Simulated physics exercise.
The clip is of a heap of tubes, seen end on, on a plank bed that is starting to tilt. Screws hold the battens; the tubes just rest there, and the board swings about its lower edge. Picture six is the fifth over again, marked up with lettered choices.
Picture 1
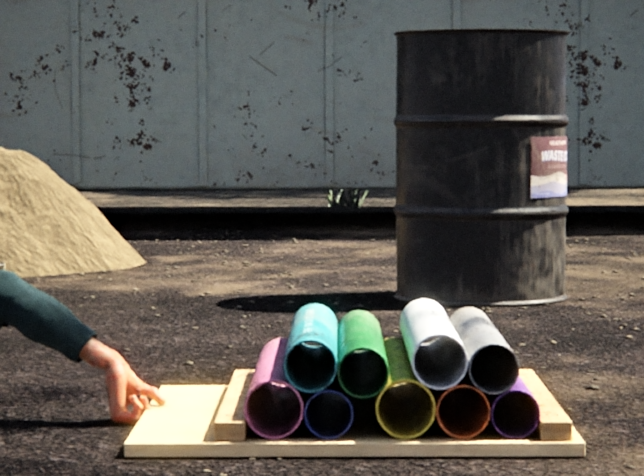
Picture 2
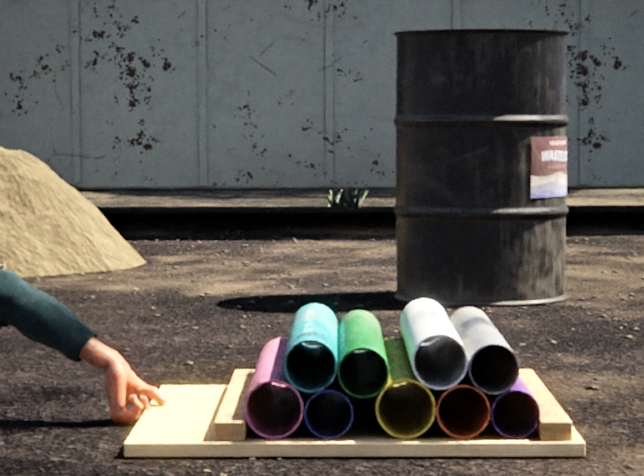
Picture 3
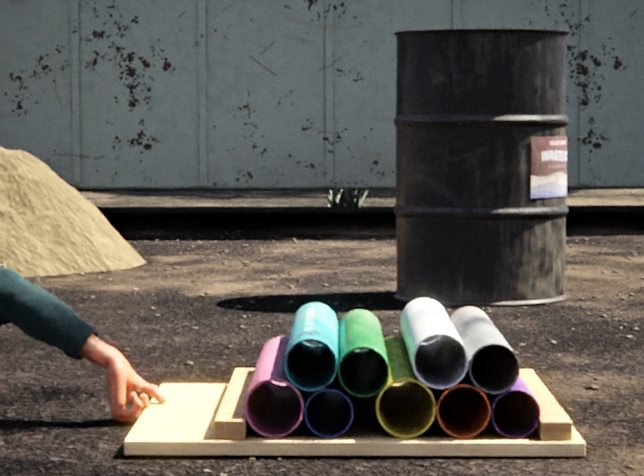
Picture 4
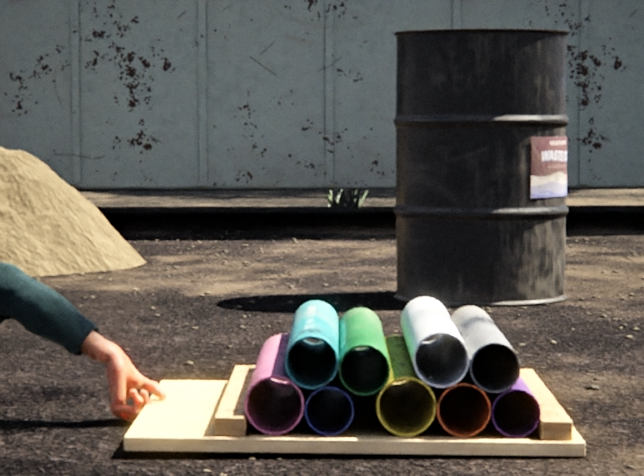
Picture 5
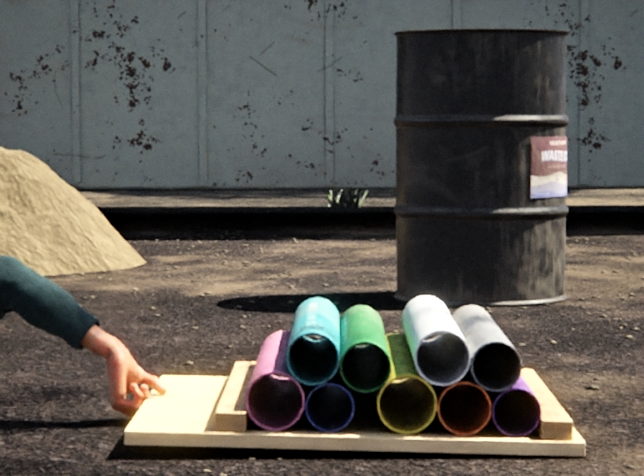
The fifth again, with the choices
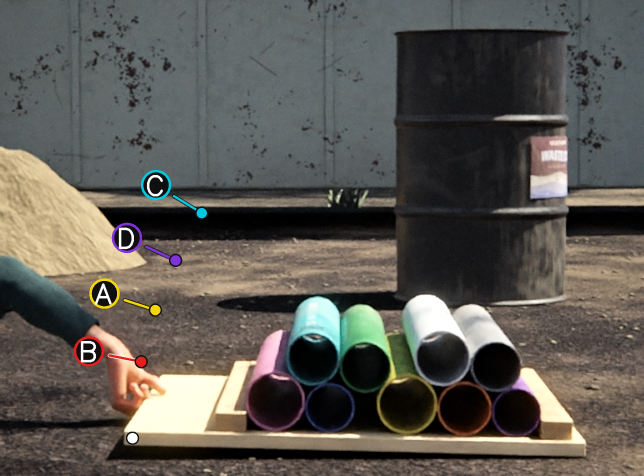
A hand slowly lifts the left end of a board holding stacked colourful tubes.
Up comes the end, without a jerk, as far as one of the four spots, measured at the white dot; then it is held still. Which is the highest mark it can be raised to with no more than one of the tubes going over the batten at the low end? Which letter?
Lift it to A and no more.
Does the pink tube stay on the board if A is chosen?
Yes, with A.
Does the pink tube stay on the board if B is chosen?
Yes, with B.
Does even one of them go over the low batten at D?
At D: Yes.
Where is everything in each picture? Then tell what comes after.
Board (352, 409); pink tube (274, 409); blue tube (329, 414), in the first frame.
Blue tube (329, 414); yellow tube (406, 409), in the second frame.
Board (353, 408); pink tube (274, 408); green tube (364, 372), in the third frame.
Board (353, 406); pink tube (275, 405); blue tube (329, 411), in the fourth frame.
Board (353, 403); pink tube (275, 401); blue tube (330, 407), in the fifth frame.
On the copy, A at (155, 310); B at (142, 362); C at (202, 213); D at (176, 260); the white dot at (132, 438).
On A. First, board at 15°.
Then, board at 18°.
Finally, board at 18°, none over the low batten.
By contrast, B none over the low batten; C four over the low batten (green, turquoise, grey, white); D four over the low batten (green, turquoise, grey, white).
